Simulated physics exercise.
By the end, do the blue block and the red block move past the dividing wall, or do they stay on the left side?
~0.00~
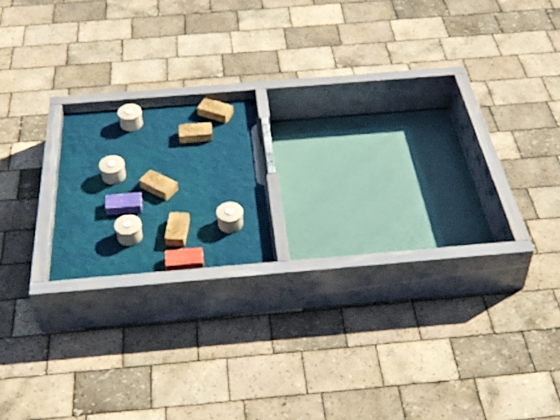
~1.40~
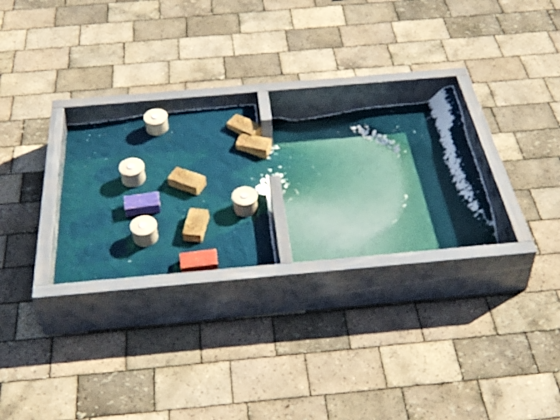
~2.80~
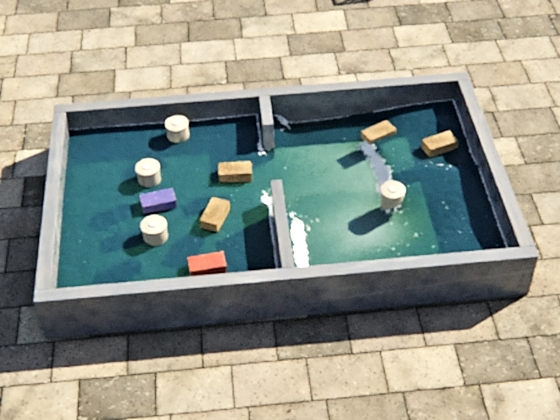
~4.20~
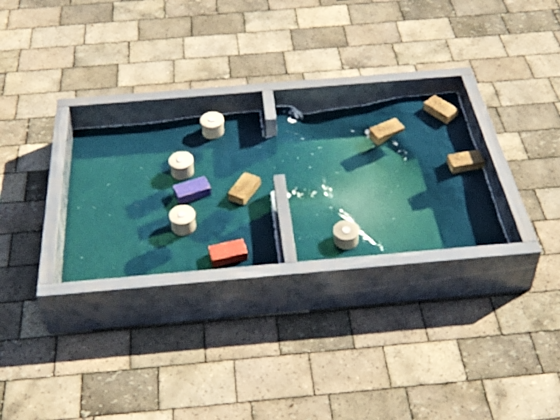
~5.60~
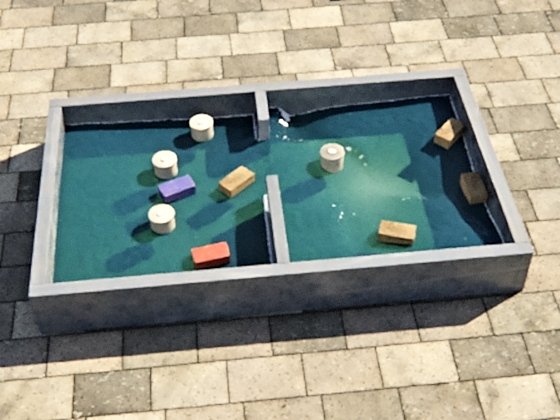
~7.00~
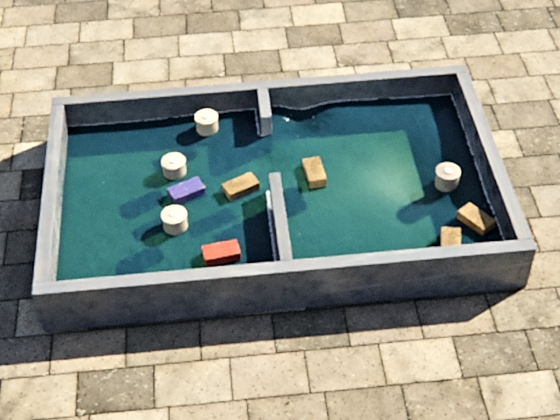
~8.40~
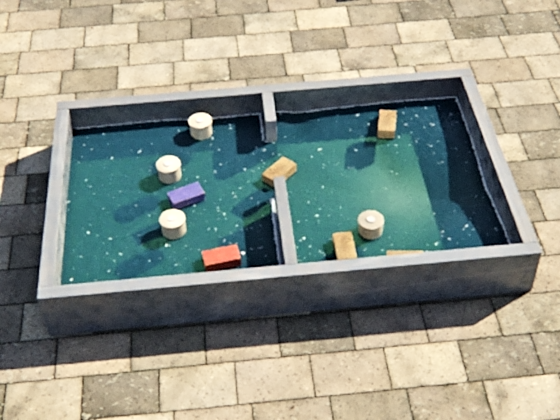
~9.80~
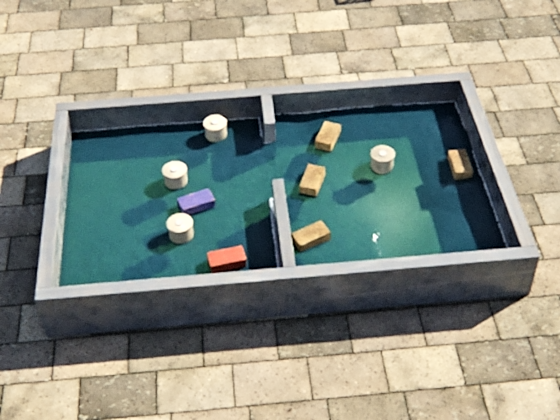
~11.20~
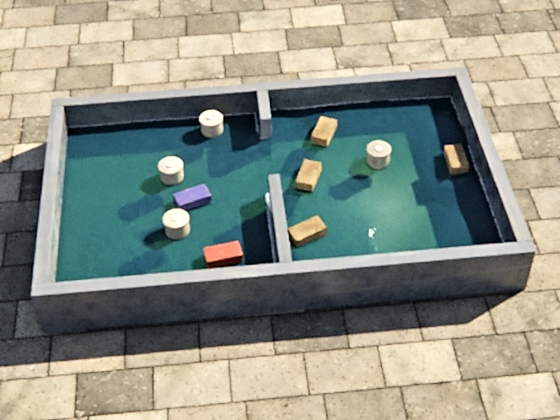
Both the blue block and the red block stay on the left side of the dividing wall, still afloat.
Water rushes right through the divider gap, carrying tan blocks and one tub across.
